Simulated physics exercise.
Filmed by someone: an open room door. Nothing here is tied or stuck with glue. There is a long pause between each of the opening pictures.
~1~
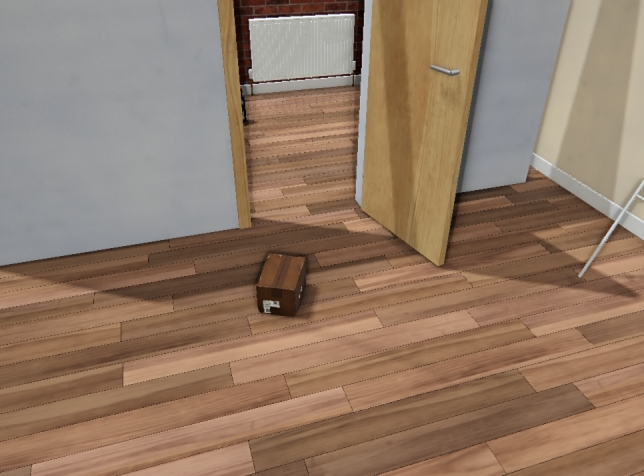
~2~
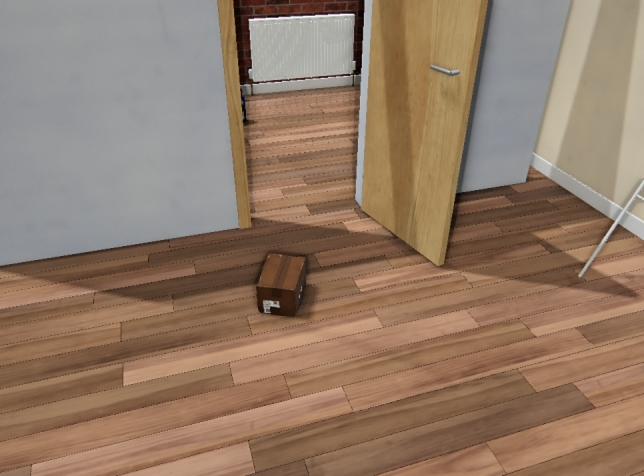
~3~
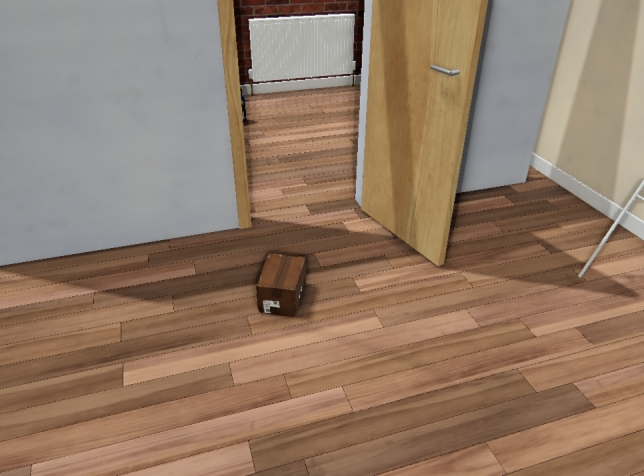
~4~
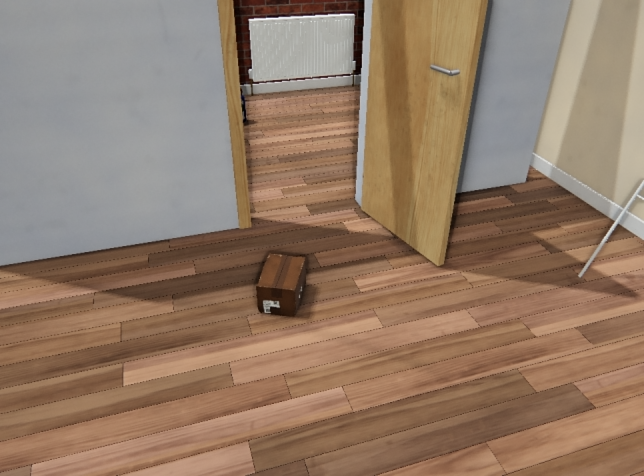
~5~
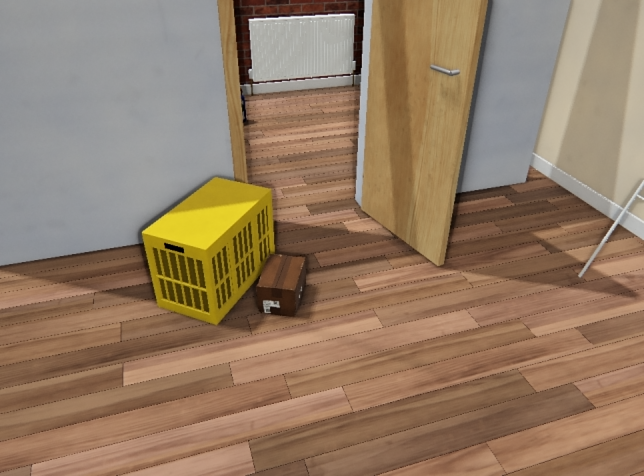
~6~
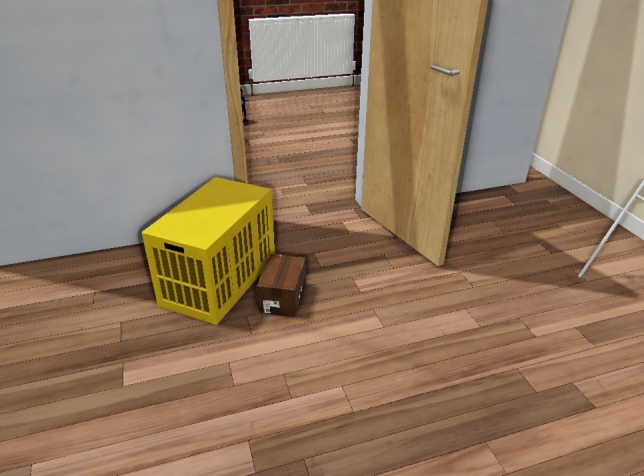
In a wood-floored room, a brown parcel sits still by a wide-open door, then a yellow chest appears to its left.
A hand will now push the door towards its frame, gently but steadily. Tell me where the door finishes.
I expect it will finish flush.
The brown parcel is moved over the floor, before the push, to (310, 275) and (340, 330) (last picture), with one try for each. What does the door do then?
The door is obstructed the first time and meets the jamb the second time.
Then, 1.20 s past the last view, door 70° open.
Then, 2.10 s past the last view, door 33° open.
Finally, door 0° open; both still in place. Final places as the last picture's camera would see them, yellow chest near (216, 246).
